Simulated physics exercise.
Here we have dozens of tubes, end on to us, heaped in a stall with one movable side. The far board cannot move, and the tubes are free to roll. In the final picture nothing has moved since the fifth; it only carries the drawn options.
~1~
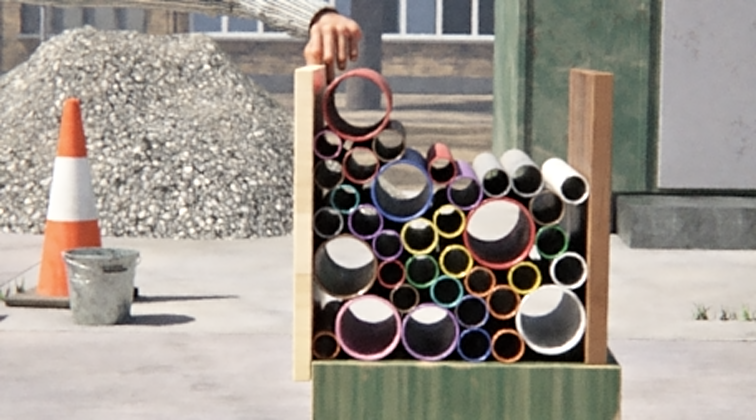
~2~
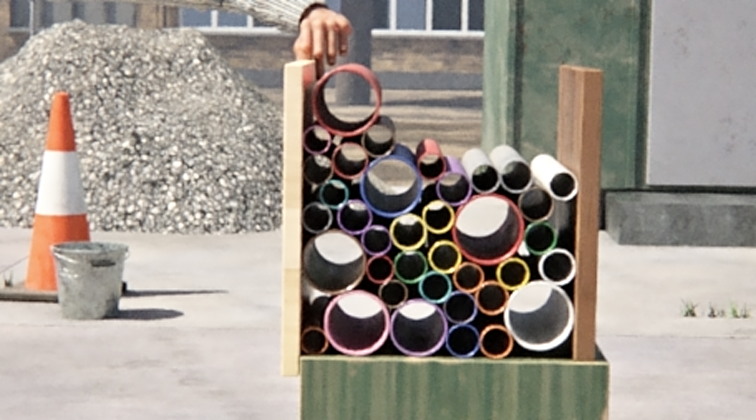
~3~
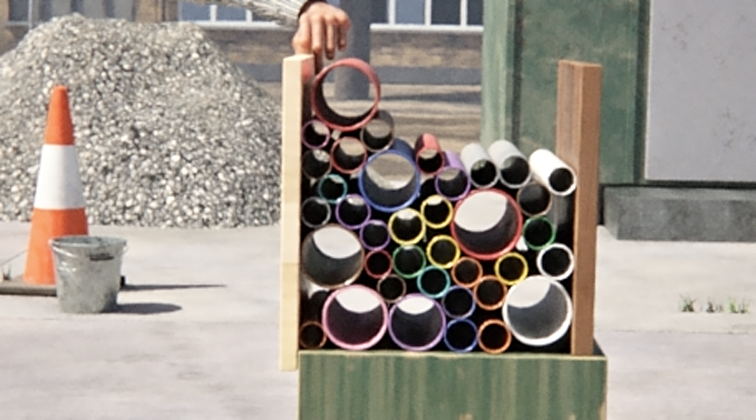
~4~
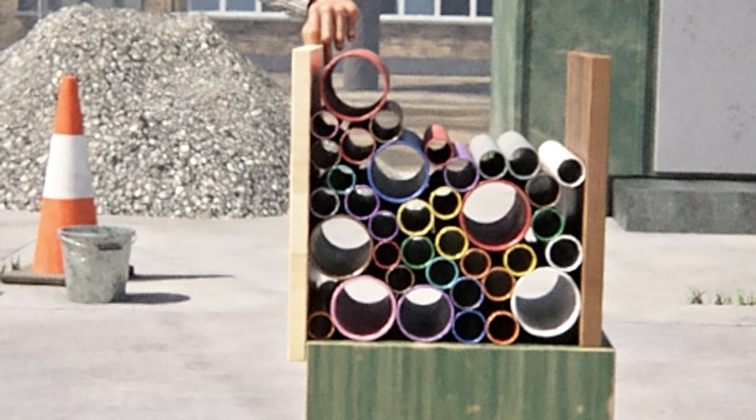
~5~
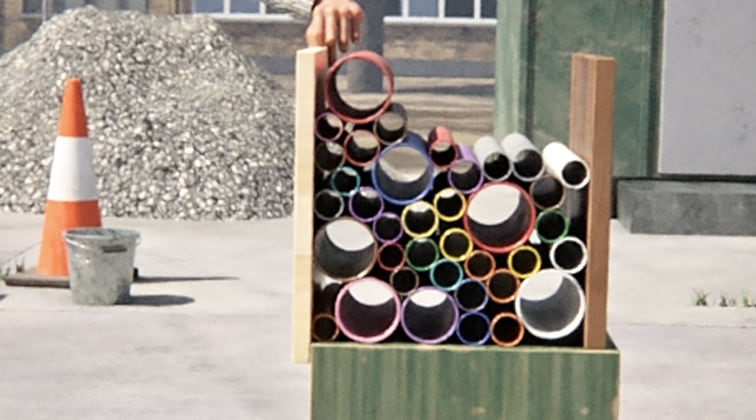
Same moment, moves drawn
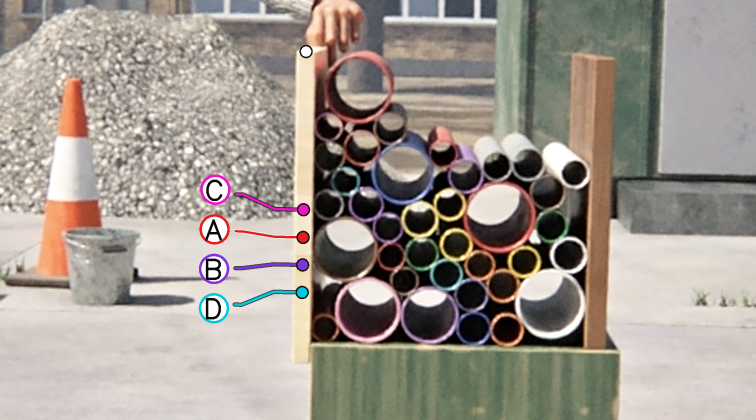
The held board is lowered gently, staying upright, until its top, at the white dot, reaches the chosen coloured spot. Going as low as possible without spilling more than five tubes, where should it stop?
Down to C.
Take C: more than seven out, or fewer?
At C, fewer than seven.
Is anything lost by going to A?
At A: Yes.
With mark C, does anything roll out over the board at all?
At C: Yes.
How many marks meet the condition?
The number is one.
On the marked copy, A at (303, 237); B at (303, 265); C at (303, 210); D at (302, 292); the white dot at (306, 52).
With C. Early on, top of the board (315, 122).
Further on, top of the board (313, 202).
At the end, top of the board (313, 209), four out over the board.
As for the rest, A more than five out over the board; B more than five out over the board; D more than five out over the board.
